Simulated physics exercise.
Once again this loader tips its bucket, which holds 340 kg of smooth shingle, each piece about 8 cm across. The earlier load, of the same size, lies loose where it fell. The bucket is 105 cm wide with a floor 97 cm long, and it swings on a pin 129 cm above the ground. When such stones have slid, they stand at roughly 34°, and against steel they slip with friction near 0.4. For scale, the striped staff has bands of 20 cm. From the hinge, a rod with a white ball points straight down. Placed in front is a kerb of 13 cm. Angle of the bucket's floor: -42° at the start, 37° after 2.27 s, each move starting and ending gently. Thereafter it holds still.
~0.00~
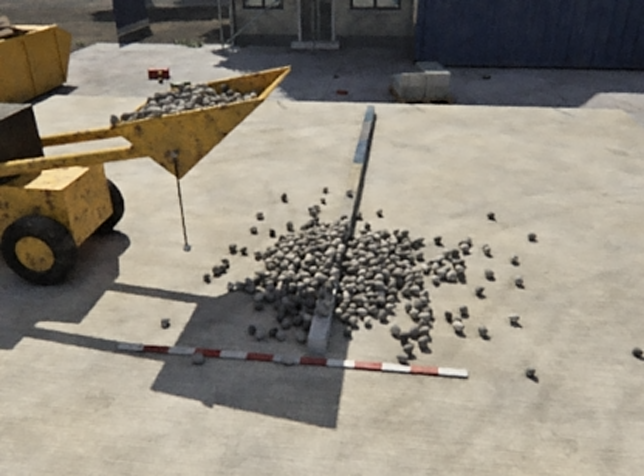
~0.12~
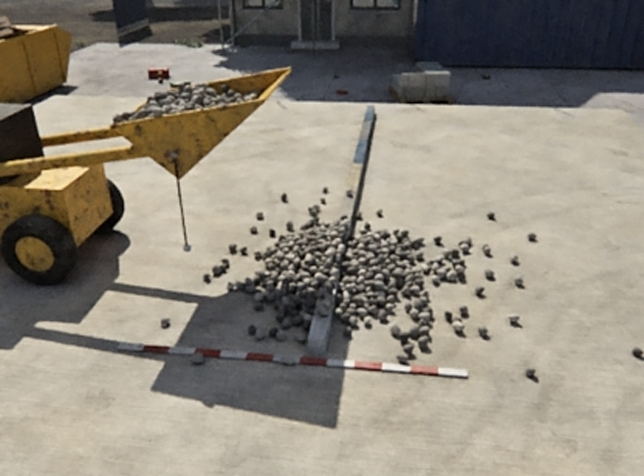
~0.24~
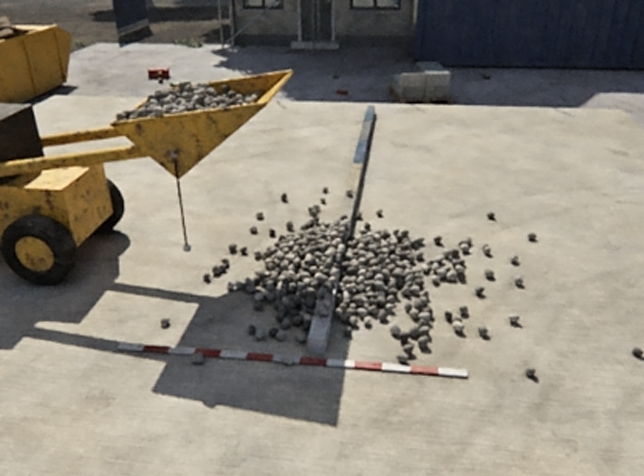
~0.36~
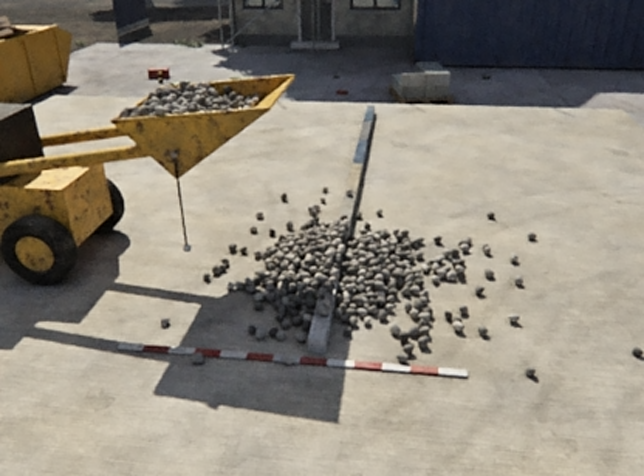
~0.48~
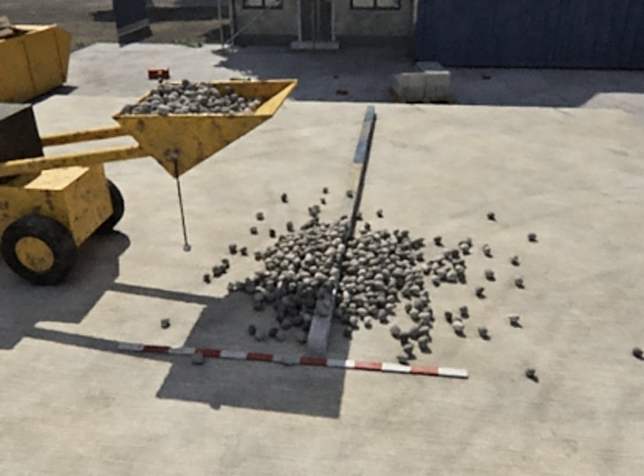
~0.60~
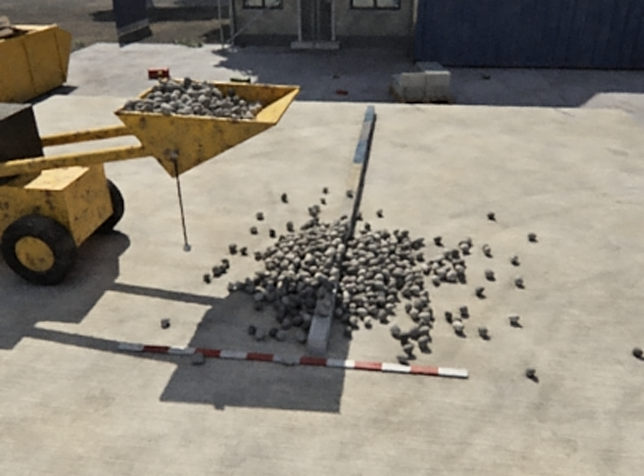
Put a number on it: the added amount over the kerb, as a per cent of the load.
33 percent, roughly.
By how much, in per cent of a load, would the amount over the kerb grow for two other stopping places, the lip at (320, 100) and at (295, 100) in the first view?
Some 95 percent first and 75 percent second.
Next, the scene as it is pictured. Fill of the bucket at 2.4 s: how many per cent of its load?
Around 20 per cent of the load is still inside.
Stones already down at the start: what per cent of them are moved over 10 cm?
Roughly 15 % of them.
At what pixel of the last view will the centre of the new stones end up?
In the last view, somewhere near (316, 255).
After 1.7 s the floor is at 25°; in per cent of one load, 99 in the bucket, 59 on this side of the kerb, 43 over the kerb; the foremost stones are at (524, 277).
After 2.4 s the floor is at 37°; in per cent of one load, 22 in the bucket, 126 on this side of the kerb, 53 over the kerb; the foremost stones are at (524, 277).
After 2.7 s the floor is at 37°; in per cent of one load, 0 in the bucket, 132 on this side of the kerb, 68 over the kerb; the foremost stones are at (524, 277).
After 5.3 s the floor is at 37°; in per cent of one load, 0 in the bucket, 125 on this side of the kerb, 75 over the kerb; the foremost stones are at (522, 271). Net gain over the kerb, 33.
